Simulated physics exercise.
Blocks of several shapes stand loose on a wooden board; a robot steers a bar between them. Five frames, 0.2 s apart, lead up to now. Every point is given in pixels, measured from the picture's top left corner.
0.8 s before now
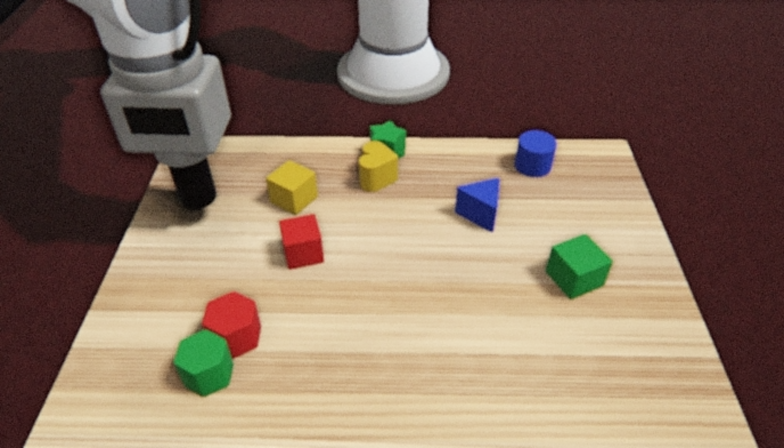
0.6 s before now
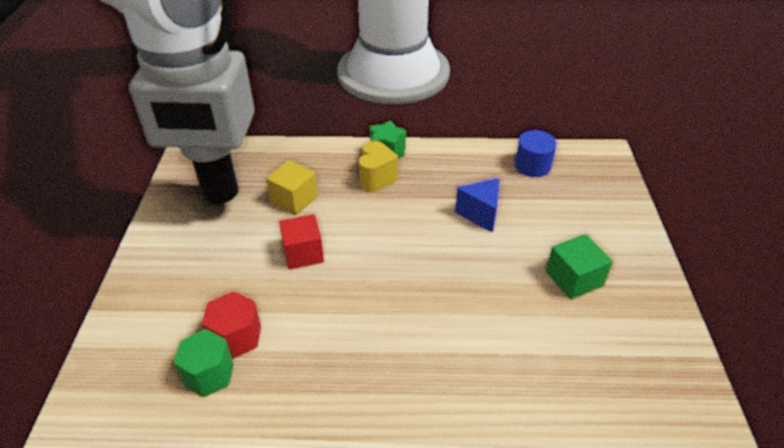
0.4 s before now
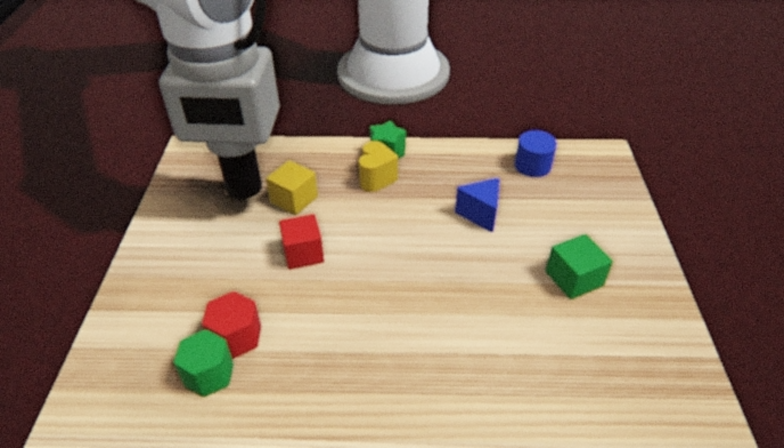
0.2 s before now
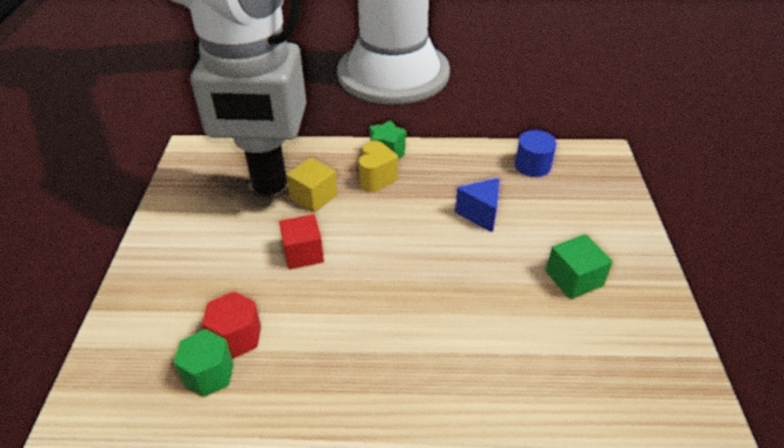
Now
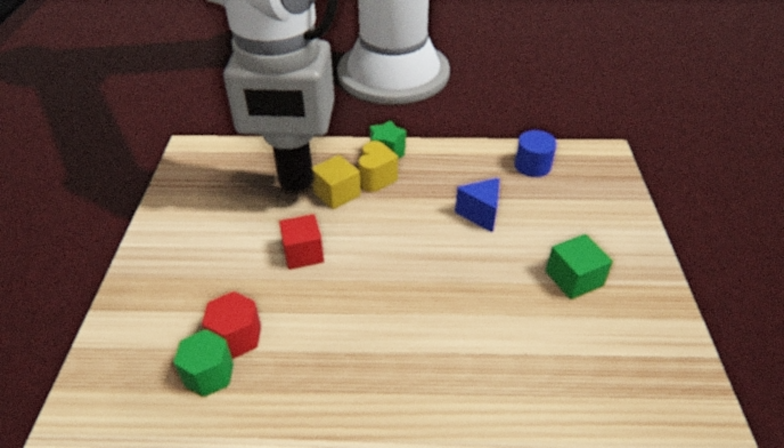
On a wooden board scattered with colored blocks, a robot arm moved its dark bar to the right, met the yellow square block, and pushed it a short way over beside the yellow heart.
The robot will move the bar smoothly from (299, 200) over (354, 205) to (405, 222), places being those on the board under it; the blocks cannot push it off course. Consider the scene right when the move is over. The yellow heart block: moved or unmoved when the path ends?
Answer: Moved.
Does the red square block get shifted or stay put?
That block stays in place.
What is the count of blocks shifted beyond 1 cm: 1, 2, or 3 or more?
Two.
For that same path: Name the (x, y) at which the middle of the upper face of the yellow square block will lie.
Its top centre is at about (410, 171).
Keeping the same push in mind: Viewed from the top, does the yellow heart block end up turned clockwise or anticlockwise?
The sense of turning is anti-clockwise.
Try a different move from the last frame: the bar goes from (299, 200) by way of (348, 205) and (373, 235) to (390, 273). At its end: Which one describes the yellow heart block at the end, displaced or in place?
It is shoved along.
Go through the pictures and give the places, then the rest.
The first picture shows bar tip at (199, 199); block tops, red square block at (300, 228); yellow square block at (291, 175); yellow heart block at (376, 154); blue triangular piece at (484, 190).
The second picture shows bar at (221, 194); blocks unchanged.
The third picture shows bar at (245, 189); blocks unchanged.
The fourth picture shows bar at (270, 185); yellow square block at (311, 172).
The fifth picture shows bar at (296, 181); red square block at (300, 228); yellow square block at (335, 169); yellow heart block at (376, 154); blue triangular piece at (484, 190).
On the path given first. One third of the way, bar at (336, 183); yellow square block at (369, 168), turned 15° clockwise; yellow heart block at (392, 151), turned 40° anticlockwise.
Two thirds of the way, bar at (371, 191); yellow square block at (402, 171); yellow heart block at (405, 149), turned 85° anticlockwise.
At the end, bar at (405, 203); red square block in place; yellow square block at (410, 171), turned 25° anticlockwise; yellow heart block at (406, 149), turned 90° anticlockwise; blue triangular piece in place.
